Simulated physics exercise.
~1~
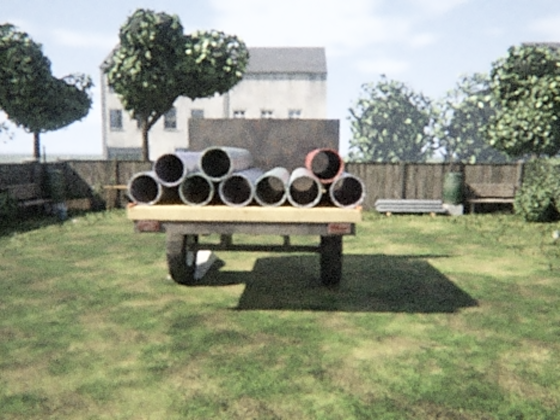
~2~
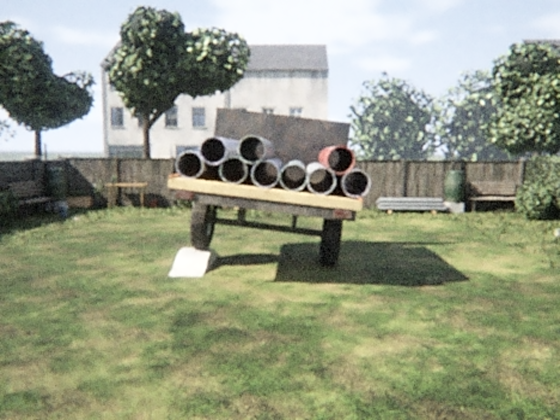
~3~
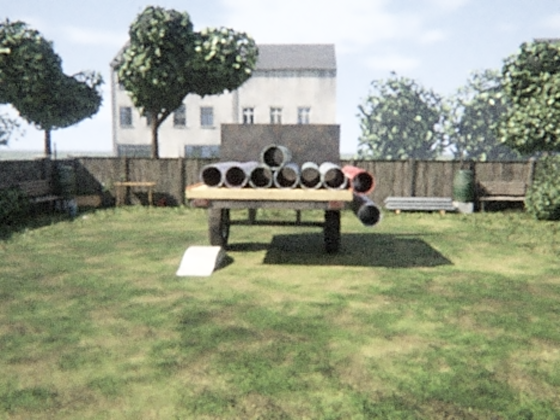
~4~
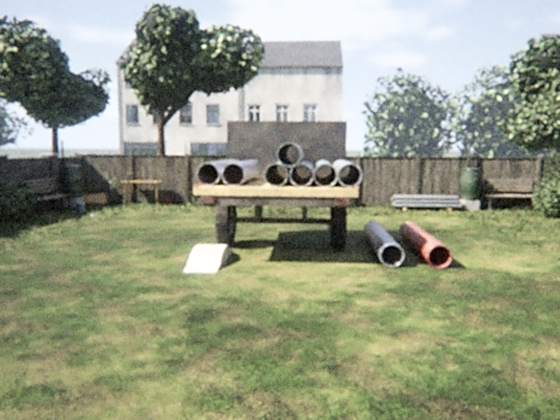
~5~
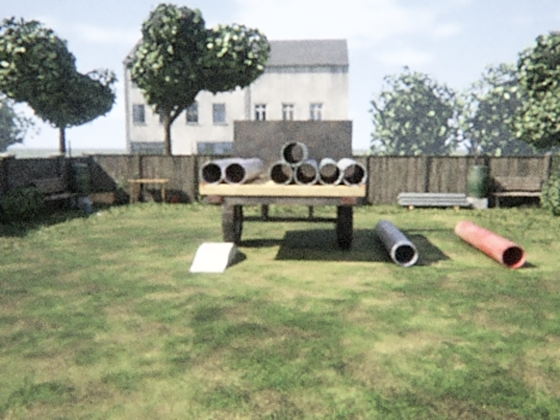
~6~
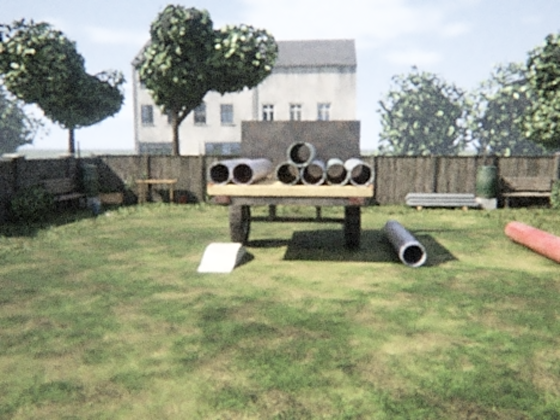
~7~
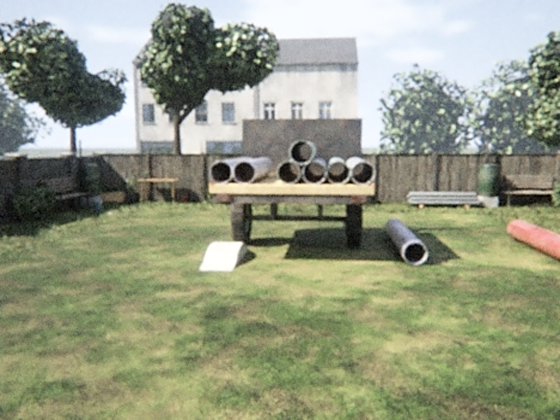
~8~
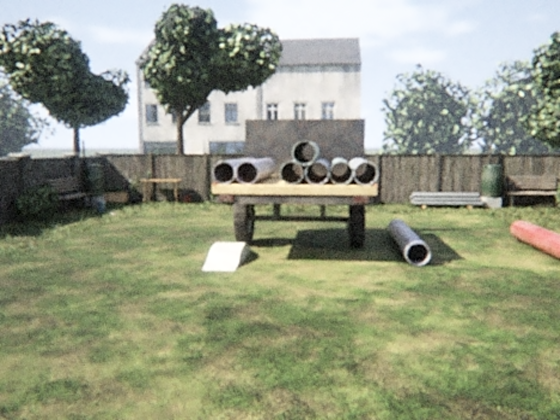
A red pipe and a grey one tumbled off the right side of a flat trailer stacked with pipes after it tilted over a small white ramp and levelled out; the red one rolled away across the grass, while the others stayed aboard.
